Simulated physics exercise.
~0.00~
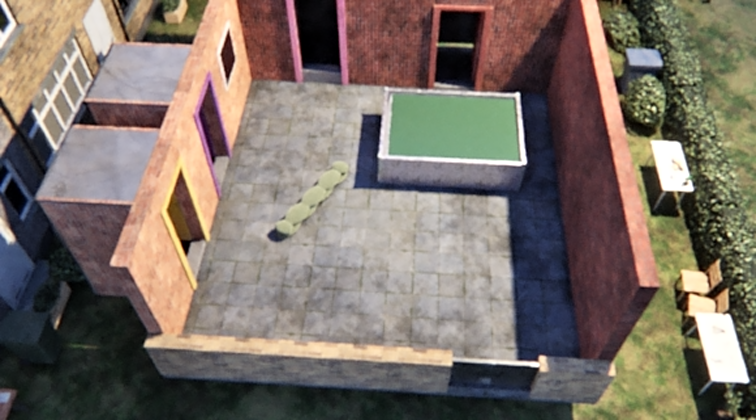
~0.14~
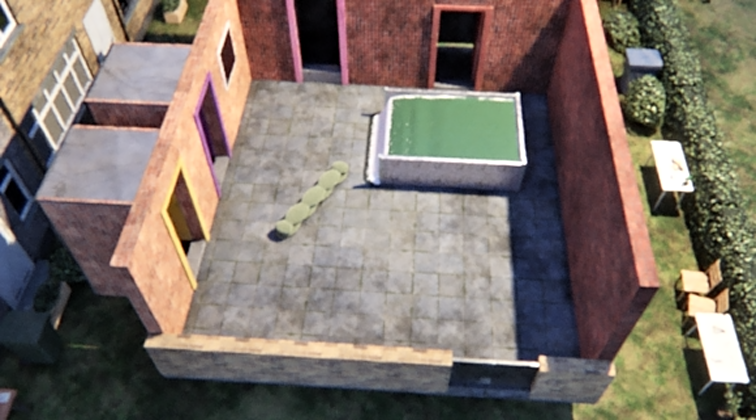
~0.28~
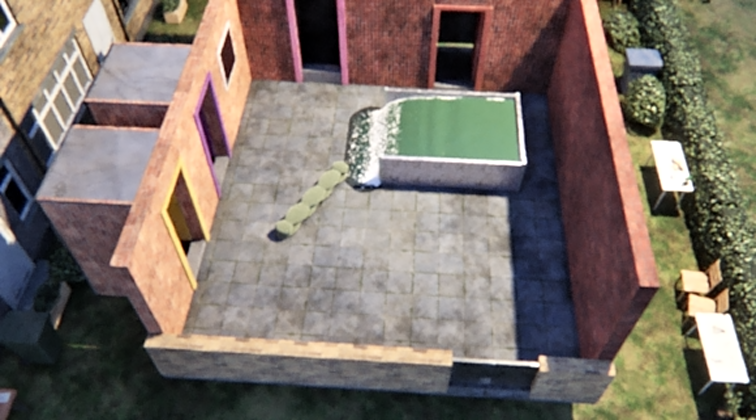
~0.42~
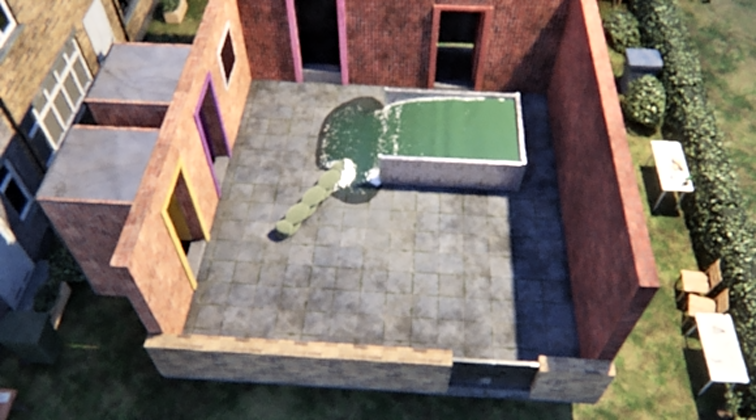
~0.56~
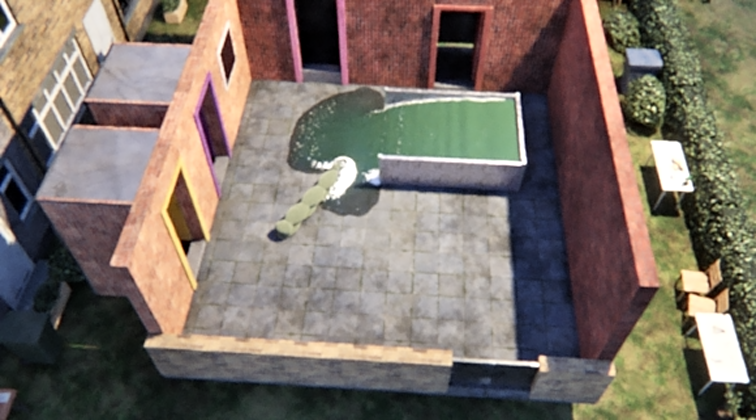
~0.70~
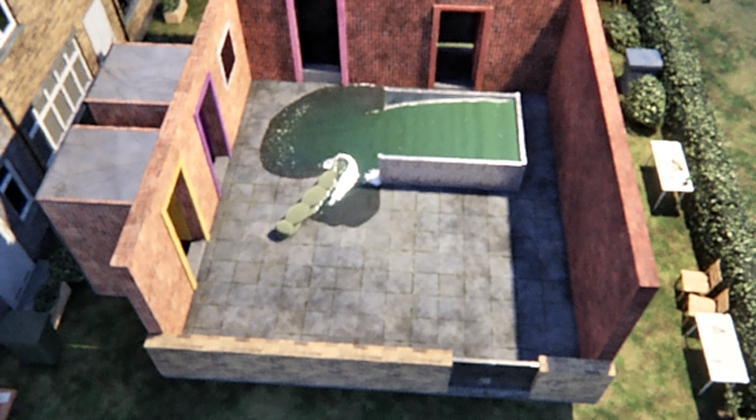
In a walled back court, the left end of a raised tank of green water opened, and the water poured onto the paving, foamed against a low hedge-like barrier and spread around it.
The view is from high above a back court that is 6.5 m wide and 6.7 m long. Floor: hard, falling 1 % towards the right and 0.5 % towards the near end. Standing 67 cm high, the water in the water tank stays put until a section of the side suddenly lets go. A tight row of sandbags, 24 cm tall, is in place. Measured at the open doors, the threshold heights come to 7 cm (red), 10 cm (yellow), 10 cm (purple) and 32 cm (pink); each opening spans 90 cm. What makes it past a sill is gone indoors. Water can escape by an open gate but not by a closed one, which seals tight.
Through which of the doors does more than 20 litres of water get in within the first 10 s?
The red door does not let in more than 20 litres; the yellow door does not let in more than 20 litres; the purple door lets in more than 20 litres; the pink door does not let in more than 20 litres.
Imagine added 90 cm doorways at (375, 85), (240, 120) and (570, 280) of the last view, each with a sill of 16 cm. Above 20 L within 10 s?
Taking them in order, the first gets too little, the second enough and the third too little.
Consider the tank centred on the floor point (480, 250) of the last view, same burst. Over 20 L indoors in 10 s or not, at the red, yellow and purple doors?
So the red door keeps within it, the yellow door tops the limit and the purple door keeps within it.
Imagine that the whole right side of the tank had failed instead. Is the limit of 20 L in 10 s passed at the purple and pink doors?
Versus the limit - purple: Within, pink: Within.
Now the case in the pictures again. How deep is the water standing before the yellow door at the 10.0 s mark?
Depth: Approx. 8.0 cm.
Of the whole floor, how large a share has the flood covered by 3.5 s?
55 %.
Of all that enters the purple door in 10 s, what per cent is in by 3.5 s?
Fraction in by then: Around 75 per cent.
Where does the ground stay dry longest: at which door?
It's the red door that comes last.
After 1.4 s water covers 30 % of the floor and is deepest (38 cm) near (346, 169); red door not reached, yellow door not reached, purple door 18 cm at the sill, 5 L in, pink door 13 cm at the sill, 0 L in.
After 2.2 s water covers 40 % of the floor and is deepest (46 cm) near (251, 84); red door not reached, yellow door 2 cm at the sill, 0 L in, purple door 23 cm at the sill, 36 L in, pink door 15 cm at the sill, 0 L in.
After 3.5 s water covers 55 % of the floor and is deepest (27 cm) near (298, 134); red door not reached, yellow door 6 cm at the sill, 0 L in, purple door 20 cm at the sill, 103 L in, pink door 23 cm at the sill, 0 L in.
After 6.0 s water covers 70 % of the floor and is deepest (24 cm) near (187, 314); red door 5 cm at the sill, 0 L in, yellow door 12 cm at the sill, 0 L in, purple door 10 cm at the sill, 134 L in, pink door 10 cm at the sill, 0 L in.
After 10.0 s water covers 95 % of the floor and is deepest (19 cm) near (566, 349); red door 4 cm at the sill, 0 L in, yellow door 8 cm at the sill, 2 L in, purple door 5 cm at the sill, 135 L in, pink door 4 cm at the sill, 0 L in.
